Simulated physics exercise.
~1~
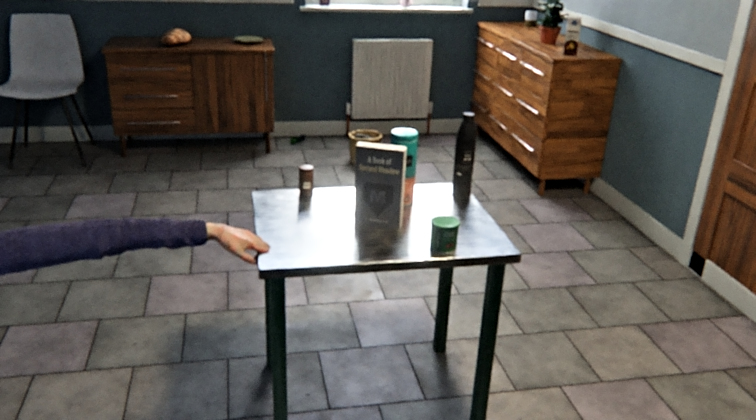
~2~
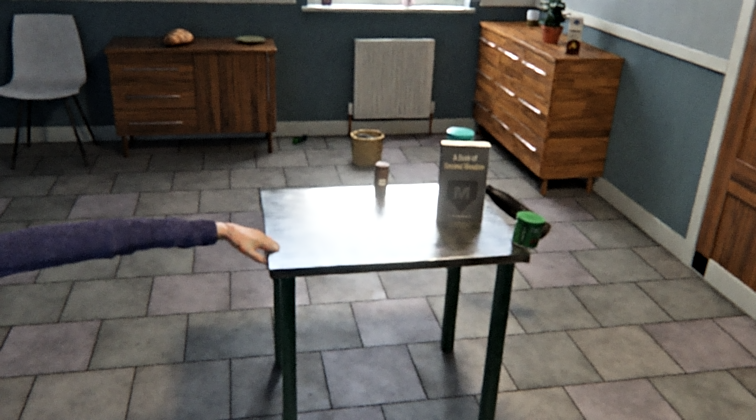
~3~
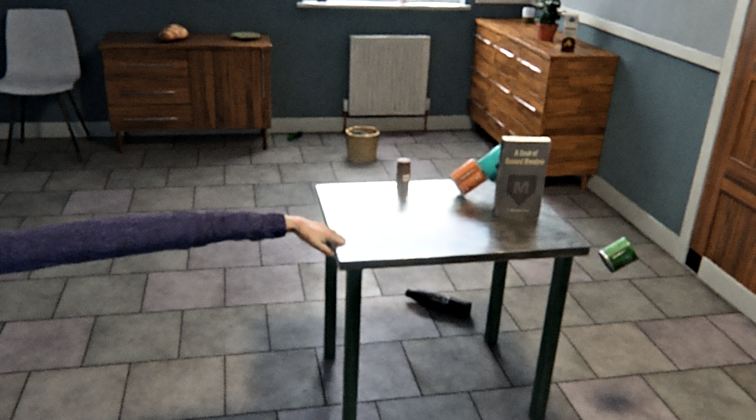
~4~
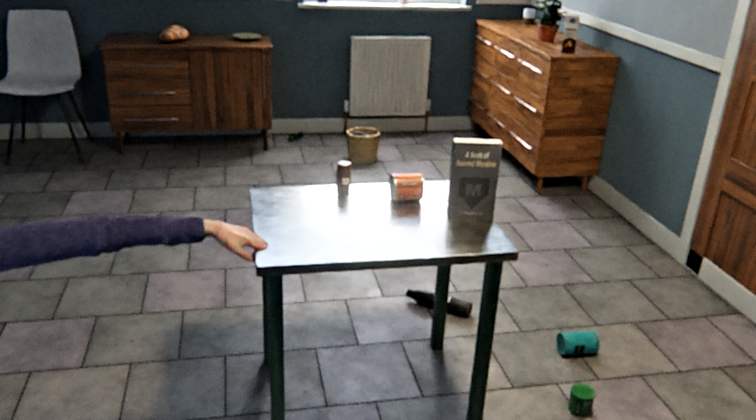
A hand in a purple sleeve grips the left edge of a light metal-topped table in a grey-tiled room, seen from the front and slightly above. On it stand a small brown shaker at the left, a grey book in the middle, a turquoise jar above an orange tin behind it, a green tin in front and a black bottle at the right. The table shifts right, and the bottle tips off, followed by the green tin, while the jar and orange tin lean over. The table returns left, leaving the jar, green tin and bottle on the floor, the orange tin toppled on top, and the book and shaker upright, further right.
